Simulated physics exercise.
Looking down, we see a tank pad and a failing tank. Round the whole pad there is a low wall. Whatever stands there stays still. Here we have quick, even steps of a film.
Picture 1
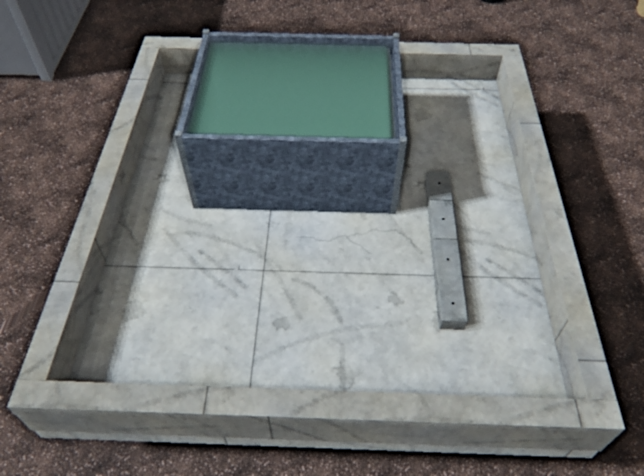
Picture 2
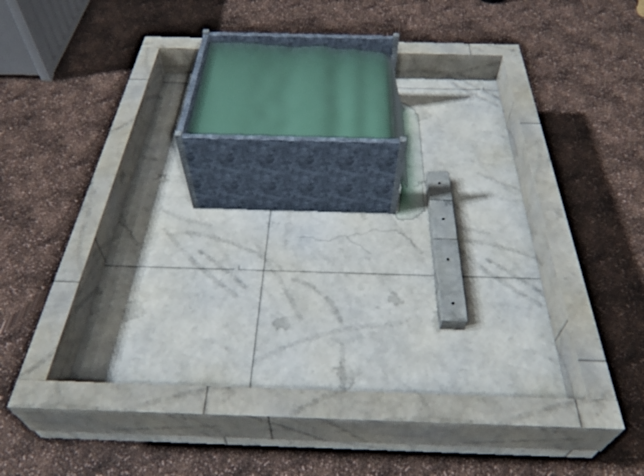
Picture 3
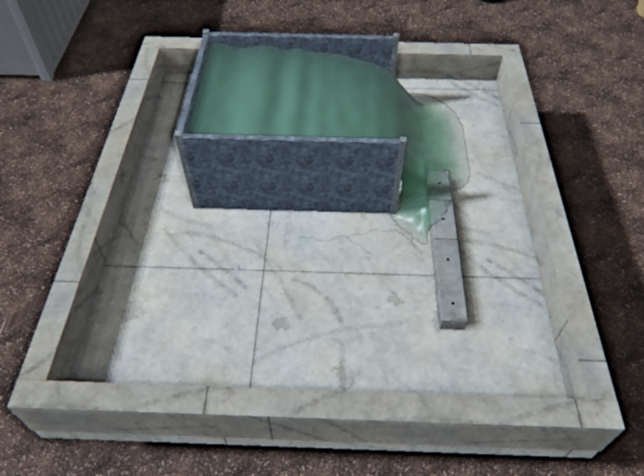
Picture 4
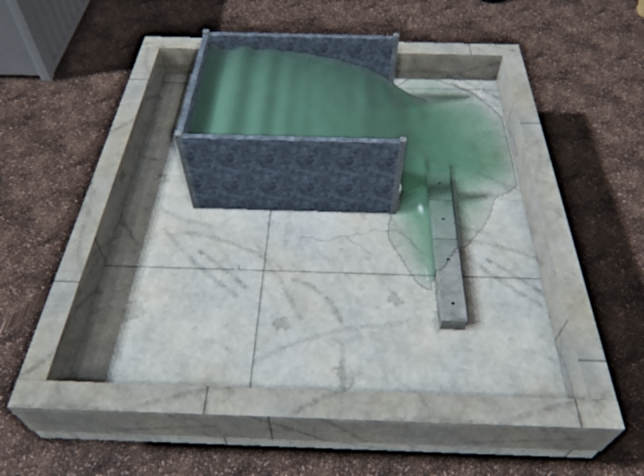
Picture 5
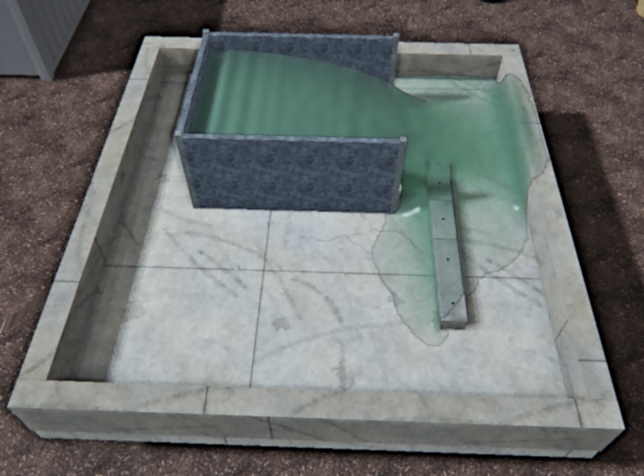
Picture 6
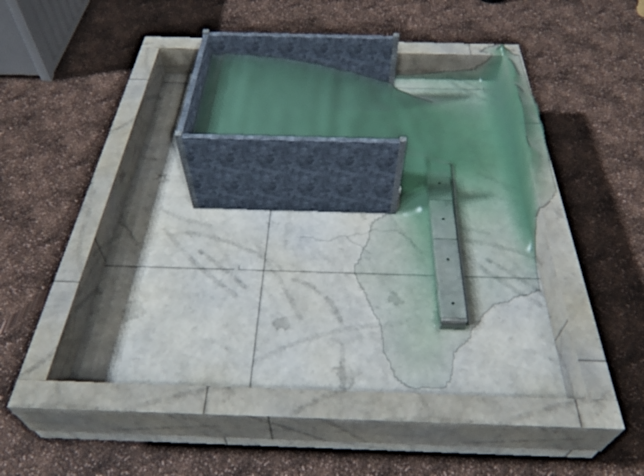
Green water pours from an open blue-grey tank on a pale, walled, marble-like pad, seen from above at an angle by a still camera. The tank sits at the upper left, with a narrow grey block lying to its right and dark brown ground all around. The water surges out the tank's right side, spreads around the block, climbs the right wall and creeps toward the front.
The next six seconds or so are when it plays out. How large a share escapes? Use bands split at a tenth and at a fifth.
A tenth to a fifth.
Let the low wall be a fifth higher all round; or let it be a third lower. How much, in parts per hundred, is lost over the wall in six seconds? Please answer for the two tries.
About 8 per cent, then about 30 per cent.
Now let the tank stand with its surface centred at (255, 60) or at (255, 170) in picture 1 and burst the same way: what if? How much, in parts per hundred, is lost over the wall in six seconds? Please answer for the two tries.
About 14 per cent for the first and about 4 per cent for the second.
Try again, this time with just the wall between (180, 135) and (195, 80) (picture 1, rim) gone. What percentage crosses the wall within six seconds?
Estimated share: Roughly 10 %.
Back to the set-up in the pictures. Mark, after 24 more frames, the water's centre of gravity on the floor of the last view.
Near pixel (335, 202).
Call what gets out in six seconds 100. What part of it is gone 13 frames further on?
Somewhere around 90 per cent, I'd say.
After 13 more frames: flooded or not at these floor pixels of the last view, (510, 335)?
That place would be soaked.
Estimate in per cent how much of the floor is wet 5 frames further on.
It should be close to 45 %.
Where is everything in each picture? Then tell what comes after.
The first frame shows still water in the open tank at (296, 89).
In the second frame, water pours out at (391, 132) and has run to a hidden place.
In the third frame, water pours out at (390, 137) and has run to (425, 238).
In the fourth frame, water pours out at (390, 140) and has run to (428, 280).
In the fifth frame, water pours out at (390, 141) and has run to (433, 338).
In the sixth frame, water pours out at (390, 142) and has run to (436, 373).
A moment on, water covers 35 % of the floor; the low wall has let 1 % over.
Next, water covers 40 % of the floor; the low wall has let 6 % over.
Then, water covers 60 % of the floor; the low wall has let 14 % over.
Later, water covers 75 % of the floor; the low wall has let 16 % over.
In the end, water covers 75 % of the floor; the low wall has let 16 % over.
